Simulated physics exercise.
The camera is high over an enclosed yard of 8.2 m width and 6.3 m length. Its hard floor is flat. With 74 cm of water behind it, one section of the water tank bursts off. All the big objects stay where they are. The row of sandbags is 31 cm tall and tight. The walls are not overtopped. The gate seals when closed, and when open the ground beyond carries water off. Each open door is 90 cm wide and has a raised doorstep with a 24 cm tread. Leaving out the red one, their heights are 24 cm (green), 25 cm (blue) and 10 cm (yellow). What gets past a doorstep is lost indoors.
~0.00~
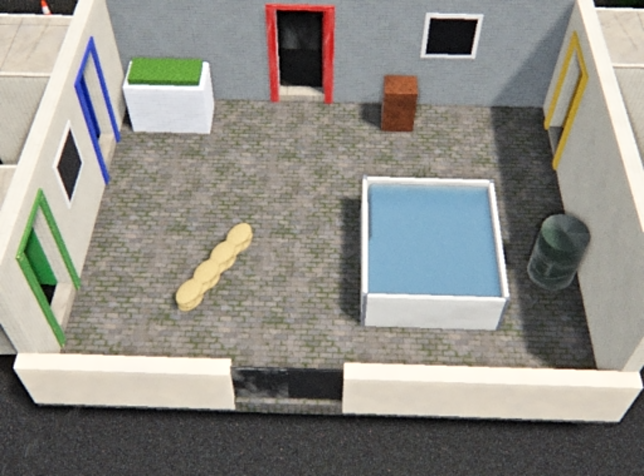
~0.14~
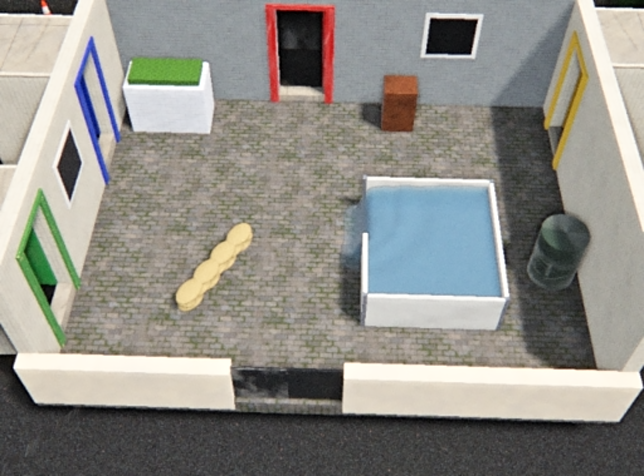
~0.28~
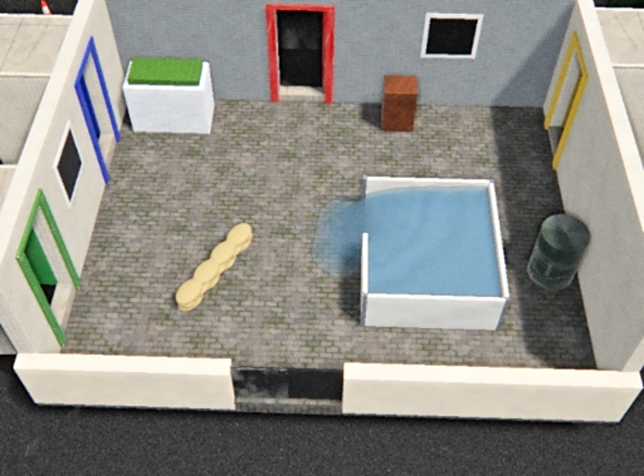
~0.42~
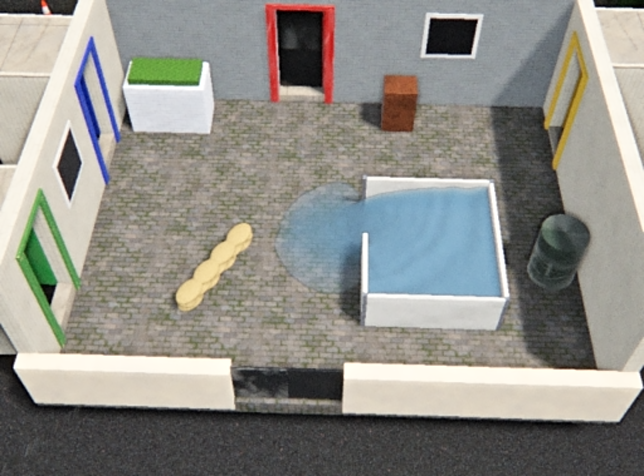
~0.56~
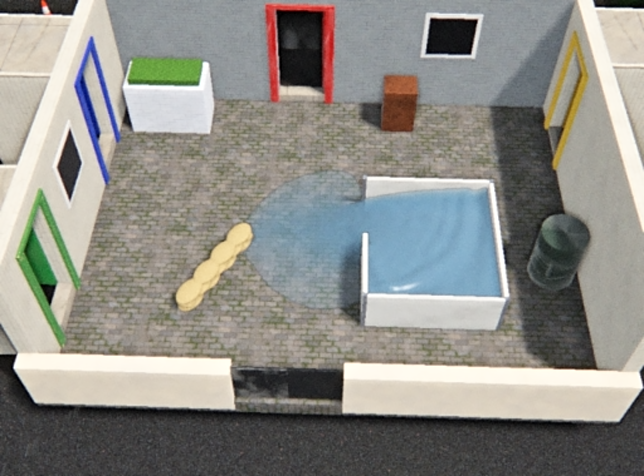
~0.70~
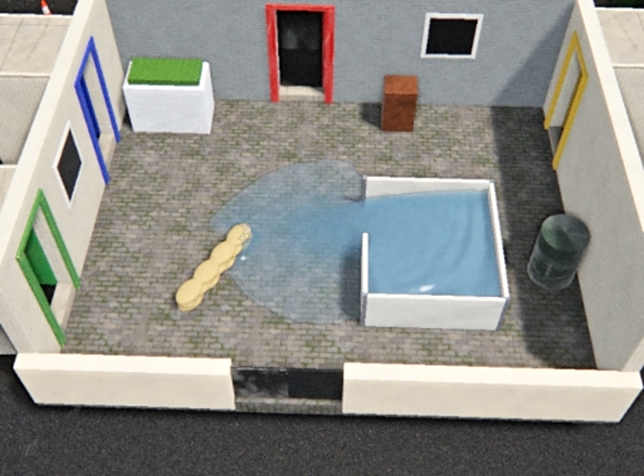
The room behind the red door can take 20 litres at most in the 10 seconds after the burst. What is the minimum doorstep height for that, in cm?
Close to 6.5 cm is just enough.
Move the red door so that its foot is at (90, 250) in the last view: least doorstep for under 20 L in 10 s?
About 11.5 cm.
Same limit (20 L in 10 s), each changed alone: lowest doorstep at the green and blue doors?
Roughly 13.0 cm at green and 25 cm at blue.
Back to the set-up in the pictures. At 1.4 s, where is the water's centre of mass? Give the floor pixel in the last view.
At about (377, 253).
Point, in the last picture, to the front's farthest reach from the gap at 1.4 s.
Around (106, 184).
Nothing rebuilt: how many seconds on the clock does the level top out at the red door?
Around 9.0 s.
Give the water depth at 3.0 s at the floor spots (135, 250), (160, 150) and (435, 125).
About 2, 16 and 0 cm.
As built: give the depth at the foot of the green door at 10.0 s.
Roughly 11.0 cm deep.
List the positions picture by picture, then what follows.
The first frame shows still water, 74 cm deep, in the water tank at (431, 238); the red door at (301, 61) is dry.
In the second frame, water pours out at (365, 226) and has run 0.3 m, to (344, 260); about 9 cm deep outside, 74 cm at the back.
In the third frame, water pours out at (365, 228) and has run 0.8 m, to (316, 253); about 12 cm deep outside, 74 cm at the back.
In the fourth frame, the gap is at (365, 229), the front 1.4 m out at (281, 250); the back of the water tank holds 74 cm.
In the fifth frame, the gap is at (365, 229), the front 2.0 m out at (247, 232); the back of the water tank holds 72 cm.
In the sixth frame, the front is at (214, 223), 2.6 m from the gap at (365, 229); 5.7 m2 of floor is wet, 63 cm left at the back; the red door at (301, 61), 3.6 m from the gap, is still 1.8 m from the nearest water.
After 1.4 s water covers 30 % of the floor, deepest (42 cm) near (355, 230); it has not reached the red door.
After 3.0 s water covers 45 % of the floor, deepest (38 cm) near (128, 102); 6 cm at the red door, 0 litres in over its 16 cm doorstep.
After 10.0 s water covers 95 % of the floor, deepest (14 cm) near (375, 121); 9 cm at the red door, 0 litres in over its 16 cm doorstep.
At the red door as built, the water arrived by 2.1 s and peaked near 10 cm at 8.8 s.
With a doorstep of 6 cm, 28 litres would have come in within the 10 s; with 7.5 cm, 12 litres. So under 20 litres takes about 6.5 cm.
